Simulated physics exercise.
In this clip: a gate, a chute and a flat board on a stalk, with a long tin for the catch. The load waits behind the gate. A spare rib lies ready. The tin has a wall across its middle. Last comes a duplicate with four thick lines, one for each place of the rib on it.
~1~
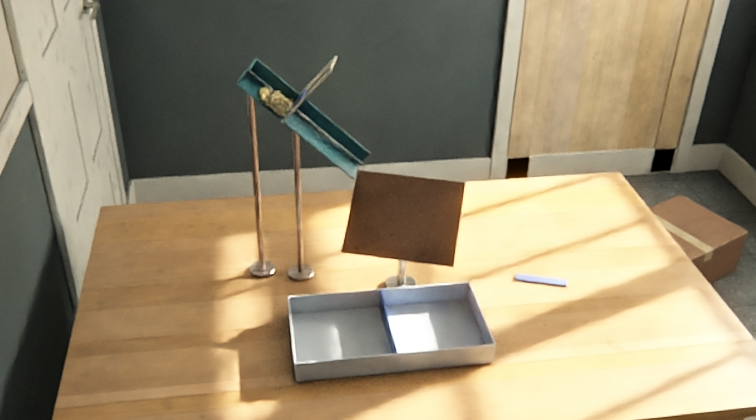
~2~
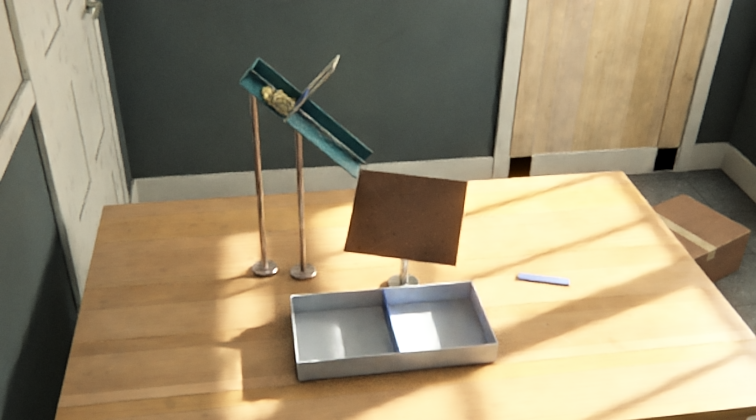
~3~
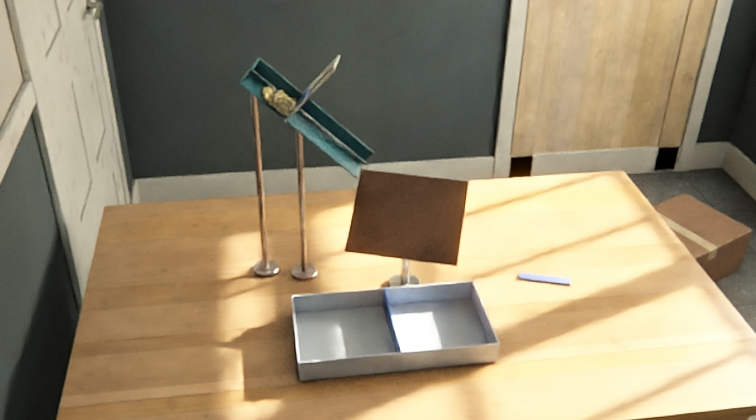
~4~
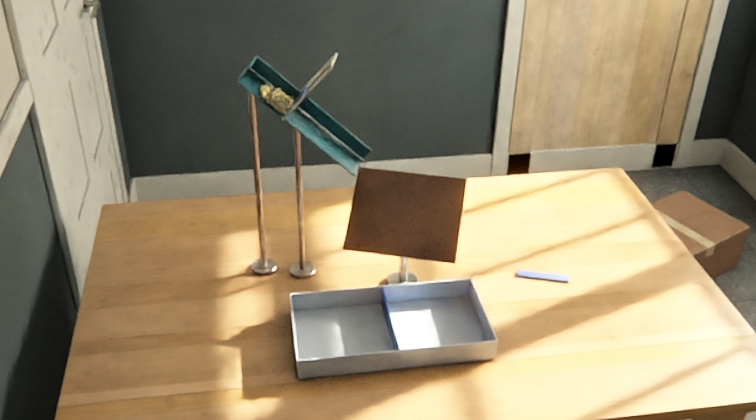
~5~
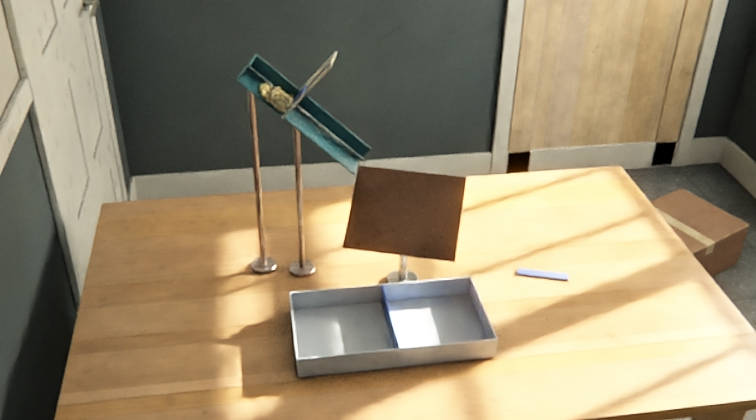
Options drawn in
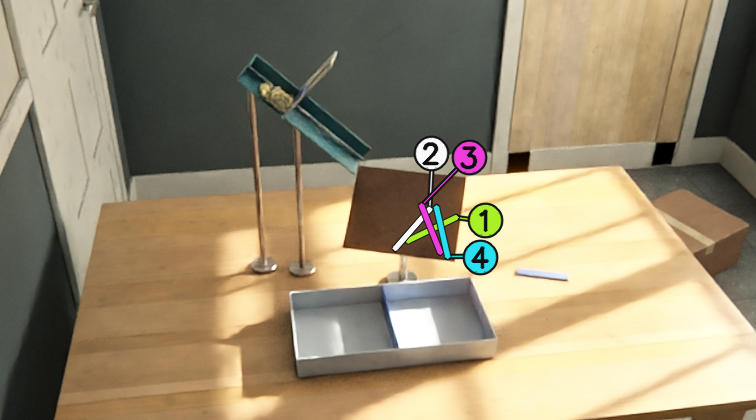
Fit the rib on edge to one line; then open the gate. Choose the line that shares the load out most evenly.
Best: 1.
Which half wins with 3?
The right half.
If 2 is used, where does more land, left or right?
The left half.
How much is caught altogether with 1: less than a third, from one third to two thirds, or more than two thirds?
Line 1 gives more than two thirds.
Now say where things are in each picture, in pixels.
The first frame shows load behind the gate at (281, 101), soya beans; lip of the chute at (356, 172), sloping fairly steeply.
The second frame shows middle of the board at (407, 216), tilted fairly steeply; middle of its low edge at (399, 258); of its high edge at (414, 175).
The third frame shows front corners of the tin at (299, 362) and (499, 343); front end of its middle wall at (401, 353); gate still shut at (305, 97).
The fourth frame shows middle of the load at (282, 98); lip at (357, 169).
The fifth frame shows middle of the load at (281, 96); lip at (356, 168).
On the marked copy, line 1 from (456, 217) to (407, 240); line 2 from (429, 209) to (395, 248); line 3 from (421, 205) to (440, 252); line 4 from (436, 207) to (447, 256).
Choosing 1, of what is caught, about two thirds in the left half, about a third in the right.
Choosing 2, of what is caught, nearly all in the left half, a small part in the right.
Choosing 3, of what is caught, a small part in the left half, most in the right.
Choosing 4, of what is caught, a small part in the left half, nearly all in the right.
